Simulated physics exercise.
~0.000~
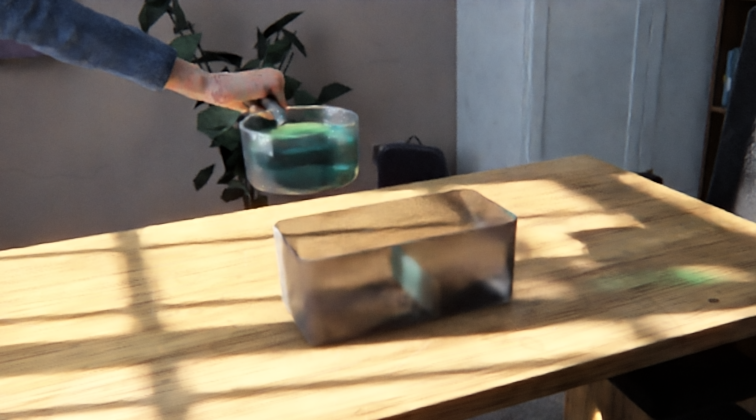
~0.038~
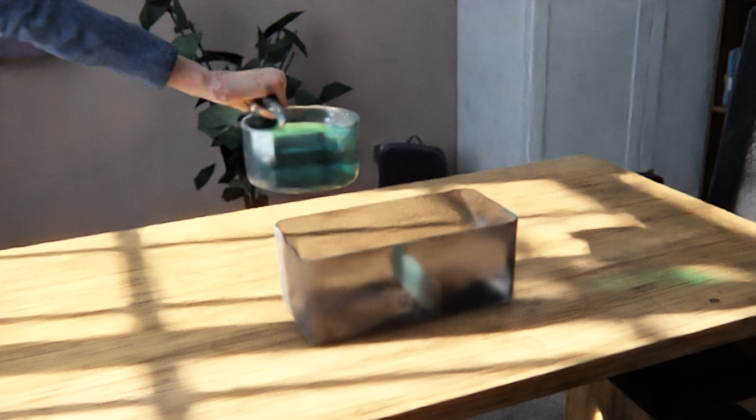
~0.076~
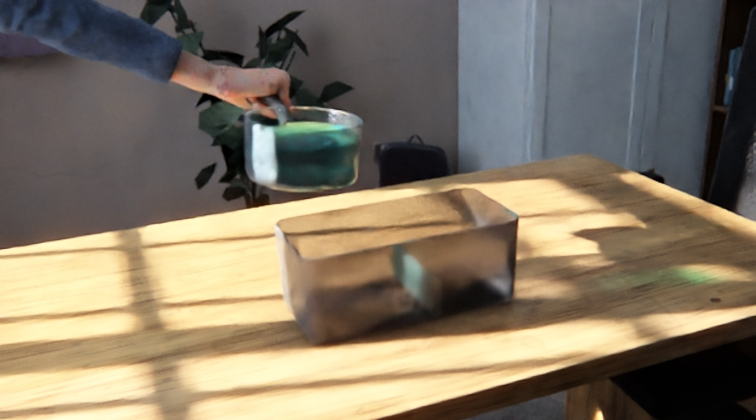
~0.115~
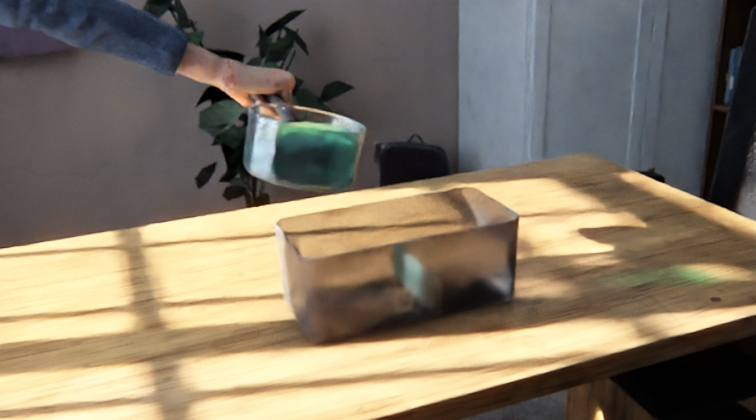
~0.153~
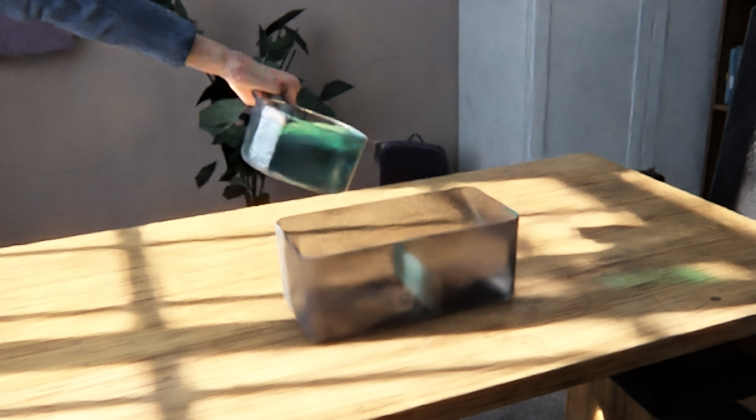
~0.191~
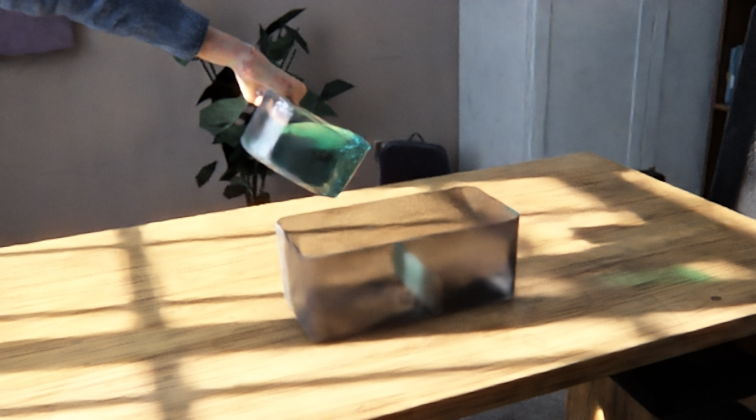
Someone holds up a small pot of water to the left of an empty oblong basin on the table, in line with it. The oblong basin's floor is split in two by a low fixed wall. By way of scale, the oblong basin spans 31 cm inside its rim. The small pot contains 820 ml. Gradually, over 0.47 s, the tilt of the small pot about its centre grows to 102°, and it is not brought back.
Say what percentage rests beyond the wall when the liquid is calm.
Roughly 8 per cent rests beyond the wall.
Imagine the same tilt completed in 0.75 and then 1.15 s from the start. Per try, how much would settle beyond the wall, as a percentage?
About 15 %, then about 30 %.
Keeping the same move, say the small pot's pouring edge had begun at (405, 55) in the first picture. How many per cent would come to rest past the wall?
75 %.
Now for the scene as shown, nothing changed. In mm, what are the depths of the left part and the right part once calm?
Some 28 mm on the left and some 4 mm on the right.
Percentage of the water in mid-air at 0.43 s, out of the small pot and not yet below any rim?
About 40 per cent.
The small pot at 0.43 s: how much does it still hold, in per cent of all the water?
Near 26 in a hundred.
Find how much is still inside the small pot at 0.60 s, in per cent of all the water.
7 %.
By 0.43 s the tilt is 100° and 26 per cent is still to pour, 34 is left of the wall and 0 right of it.
By 0.60 s the tilt is 102° and 7 per cent is still to pour, 85 is left of the wall and 2 right of it.
By 0.77 s the tilt is 102° and 1 per cent is still to pour, 85 is left of the wall and 7 right of it.
By 0.97 s the tilt is 102° and 0 per cent is still to pour, 87 is left of the wall and 8 right of it.
At rest 87 per cent lies left of the wall, 8 right of it and 4 outside.
